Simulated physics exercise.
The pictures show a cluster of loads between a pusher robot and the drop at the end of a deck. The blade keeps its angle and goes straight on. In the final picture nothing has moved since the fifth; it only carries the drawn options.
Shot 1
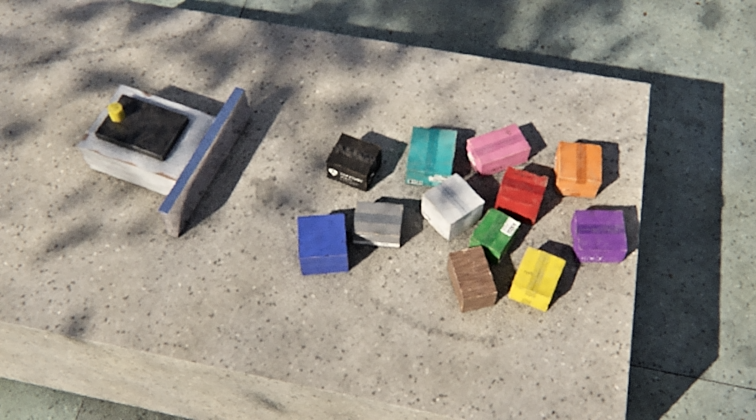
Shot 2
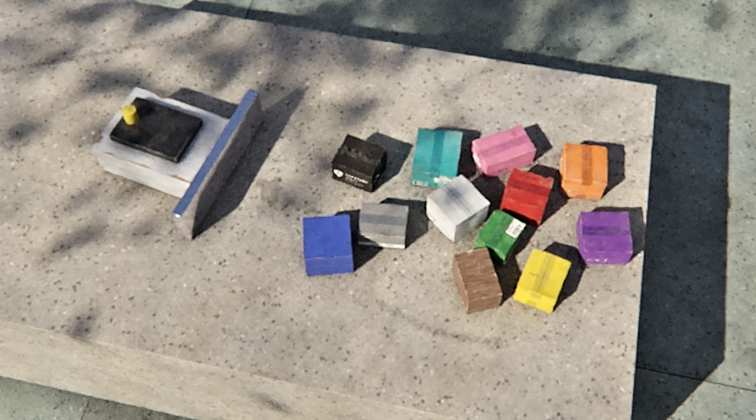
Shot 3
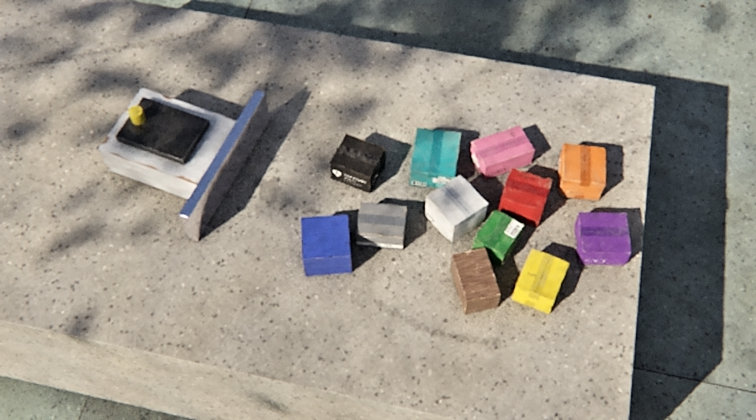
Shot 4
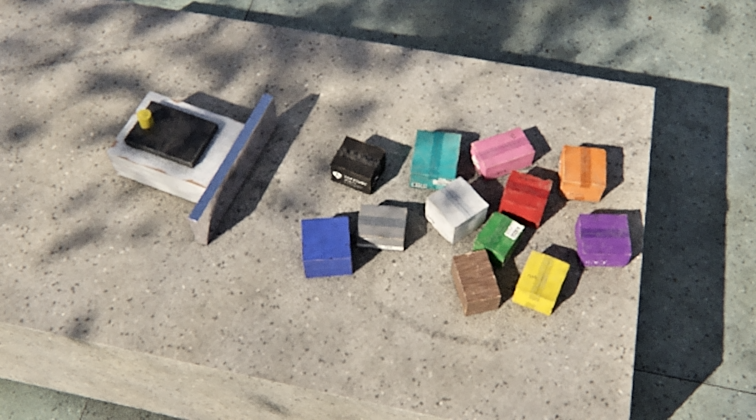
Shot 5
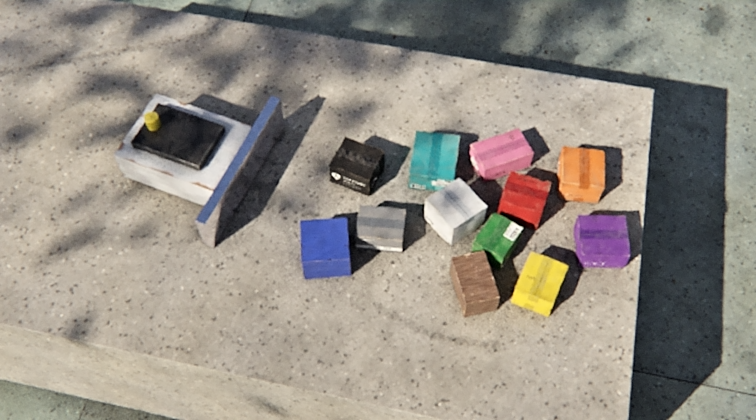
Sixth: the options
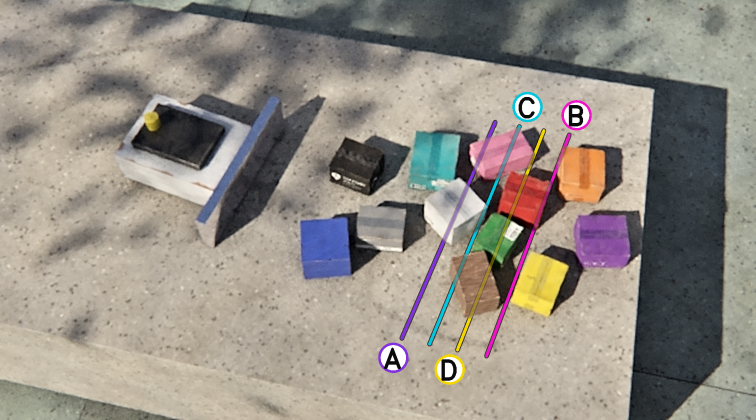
White pusher robot with a flat front blade creeping right across a stone slab towards a motionless cluster of coloured boxes.
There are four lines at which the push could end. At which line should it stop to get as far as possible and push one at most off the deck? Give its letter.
No second one falls up to B.
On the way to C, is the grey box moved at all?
Yes.
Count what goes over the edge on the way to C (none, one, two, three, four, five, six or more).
In all, none.
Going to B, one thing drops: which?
It is the purple box.
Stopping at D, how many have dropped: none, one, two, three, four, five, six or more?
By then, none.
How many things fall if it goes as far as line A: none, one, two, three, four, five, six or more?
In all, none.
On the copy, A at (452, 222); B at (531, 237); C at (478, 227); D at (504, 232).
On B. First, robot (283, 156); blue crate (342, 260); grey box (390, 232).
Then, robot (385, 174); yellow box (557, 300); green parcel (542, 264).
Finally, robot (469, 190); purple box over the edge; orange box (633, 184); one fallen.
By contrast, A is within the limit but short; C is within the limit but short; D is within the limit but short.
